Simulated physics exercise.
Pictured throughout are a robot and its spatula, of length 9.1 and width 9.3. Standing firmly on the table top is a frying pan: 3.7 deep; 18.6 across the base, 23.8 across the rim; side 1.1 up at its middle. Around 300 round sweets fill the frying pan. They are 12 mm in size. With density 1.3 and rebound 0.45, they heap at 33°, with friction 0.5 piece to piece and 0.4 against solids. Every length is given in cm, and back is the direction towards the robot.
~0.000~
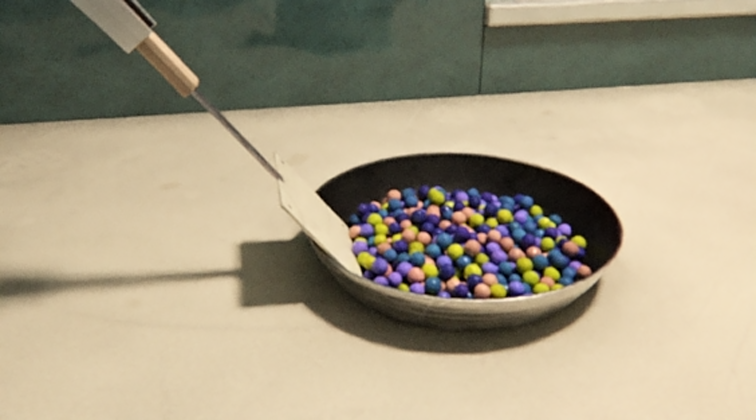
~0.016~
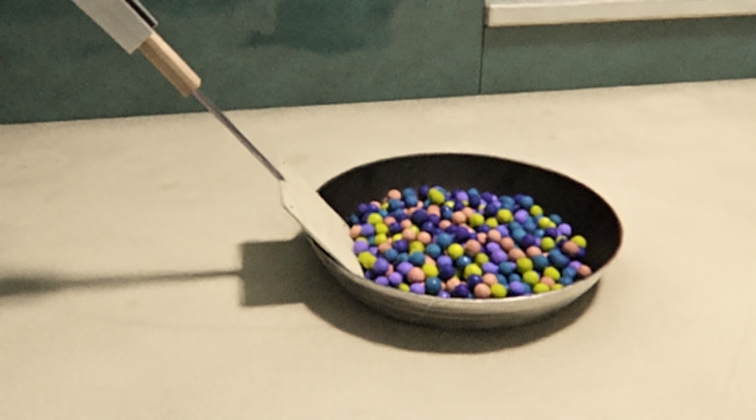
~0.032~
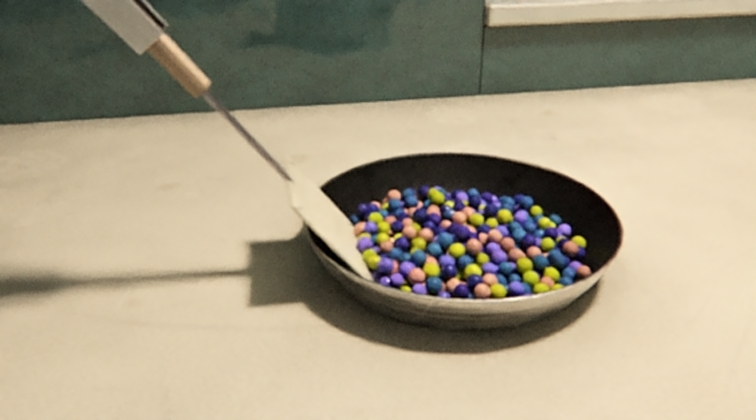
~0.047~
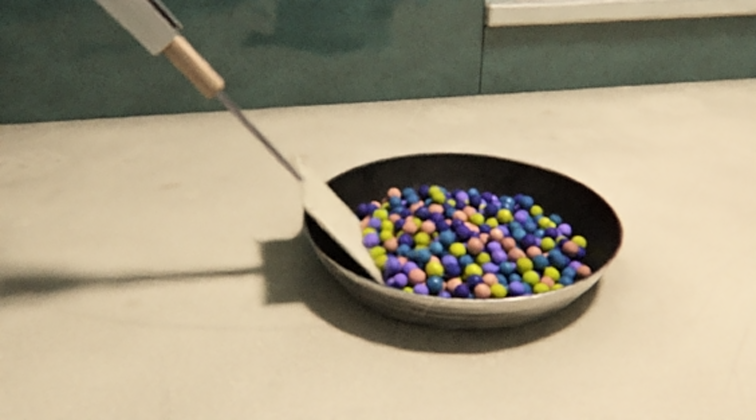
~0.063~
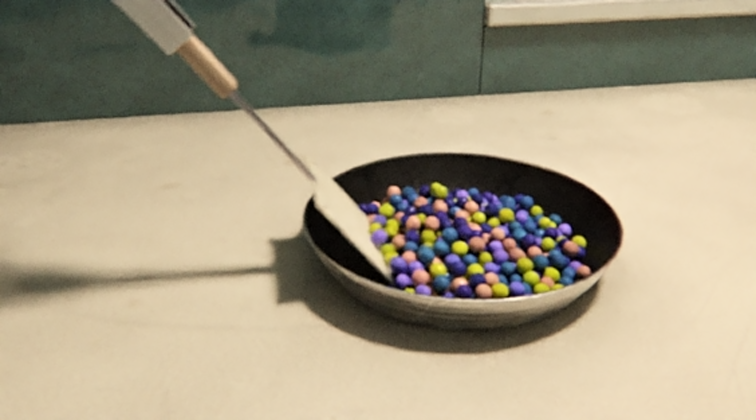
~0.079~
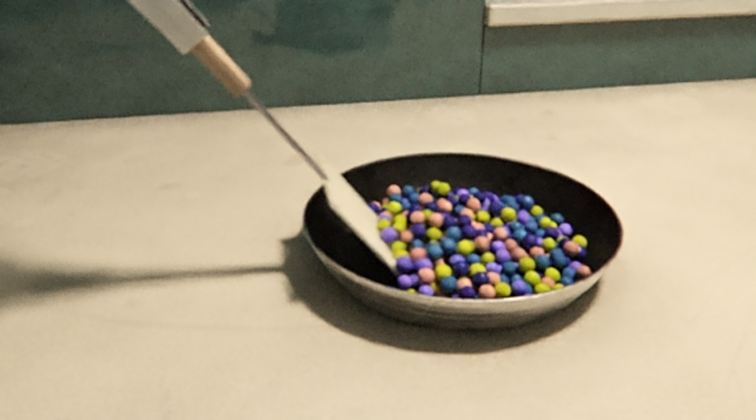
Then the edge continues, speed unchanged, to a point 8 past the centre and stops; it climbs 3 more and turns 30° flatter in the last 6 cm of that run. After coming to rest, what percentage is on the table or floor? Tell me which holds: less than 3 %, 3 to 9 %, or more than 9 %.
3 to 9 % holds.
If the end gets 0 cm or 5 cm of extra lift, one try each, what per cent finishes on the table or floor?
You'd get some 5 per cent with the first setting and some 15 per cent with the second.
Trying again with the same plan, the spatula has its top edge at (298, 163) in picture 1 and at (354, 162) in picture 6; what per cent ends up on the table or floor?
It works out to about 15 %, more or less.
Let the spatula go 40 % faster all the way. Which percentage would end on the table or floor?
Then about 15 per cent.
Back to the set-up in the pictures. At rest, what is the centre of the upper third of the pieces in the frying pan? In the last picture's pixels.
The centre sits at about (561, 210).
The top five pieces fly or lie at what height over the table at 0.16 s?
They are some 4 cm up.
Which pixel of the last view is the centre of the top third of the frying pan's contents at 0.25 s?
It is centred at about (523, 208).
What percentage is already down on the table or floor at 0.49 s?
I'd say close to 4 in a hundred.
After 0.16 s, sloping 53°, highest piece 4 above the table; 301 in the frying pan.
After 0.25 s, sloping 40°, highest piece 5 above the table; 301 in the frying pan.
After 0.49 s, sloping 23°, highest piece 5 above the table; 286 in the frying pan, 11 on the table or floor, 4 on the blade or in flight.
After 1.54 s, sloping 23°, highest piece 5 above the table; 286 in the frying pan, 15 on the table or floor.
At rest, 286 in the frying pan, 15 on the table or floor. That is 5 % on the table or floor.
